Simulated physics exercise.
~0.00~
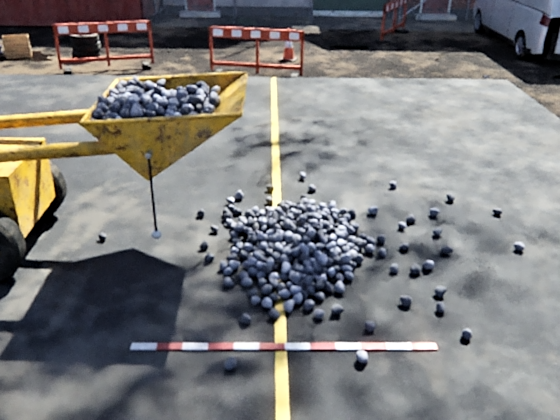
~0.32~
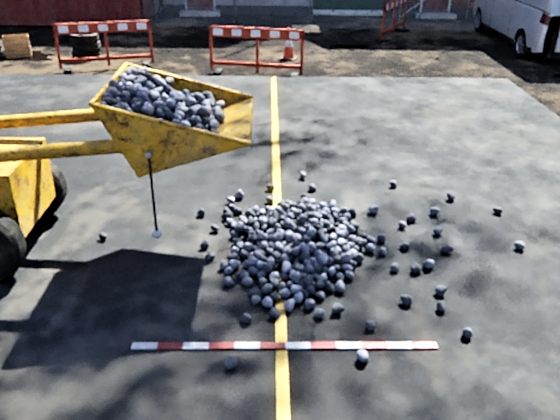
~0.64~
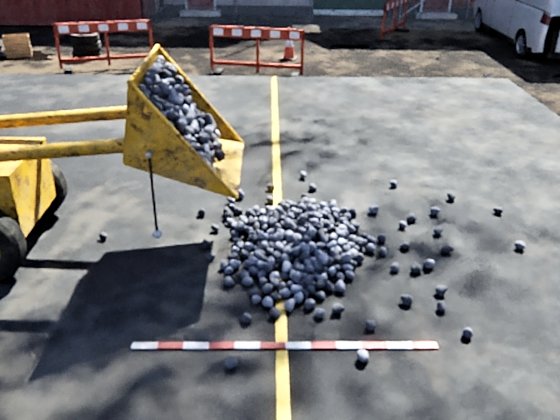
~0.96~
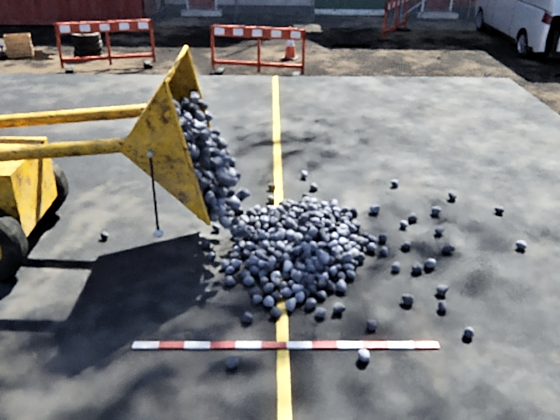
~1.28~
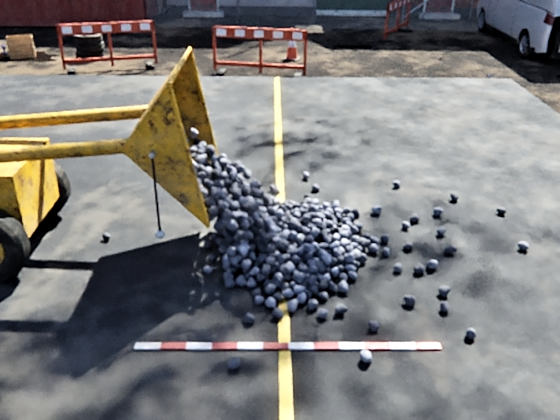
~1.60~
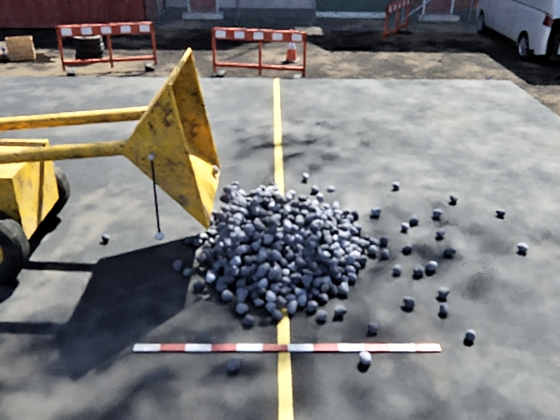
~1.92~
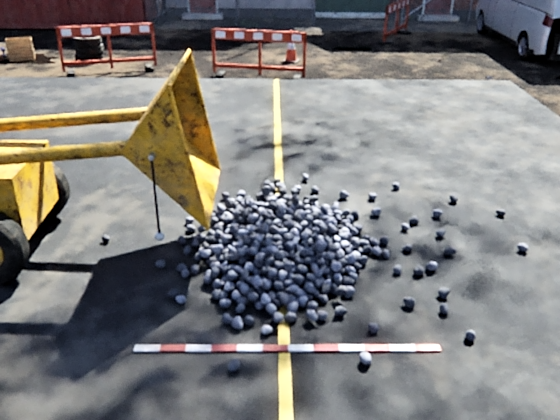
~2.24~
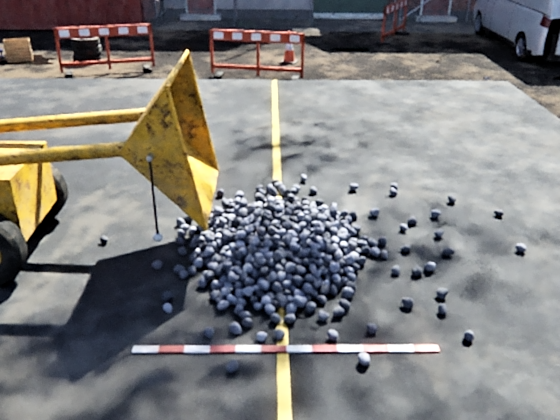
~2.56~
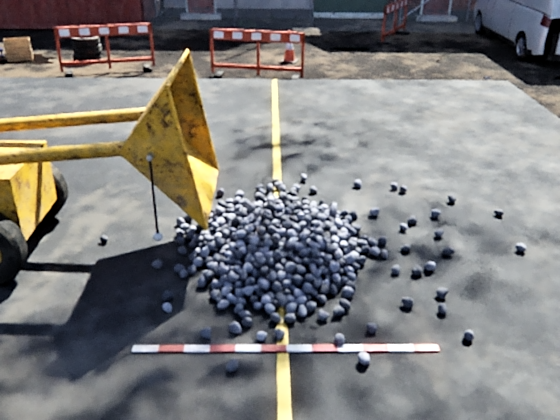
A yellow loader bucket tips right and pours grey stones onto the pile, ending empty.
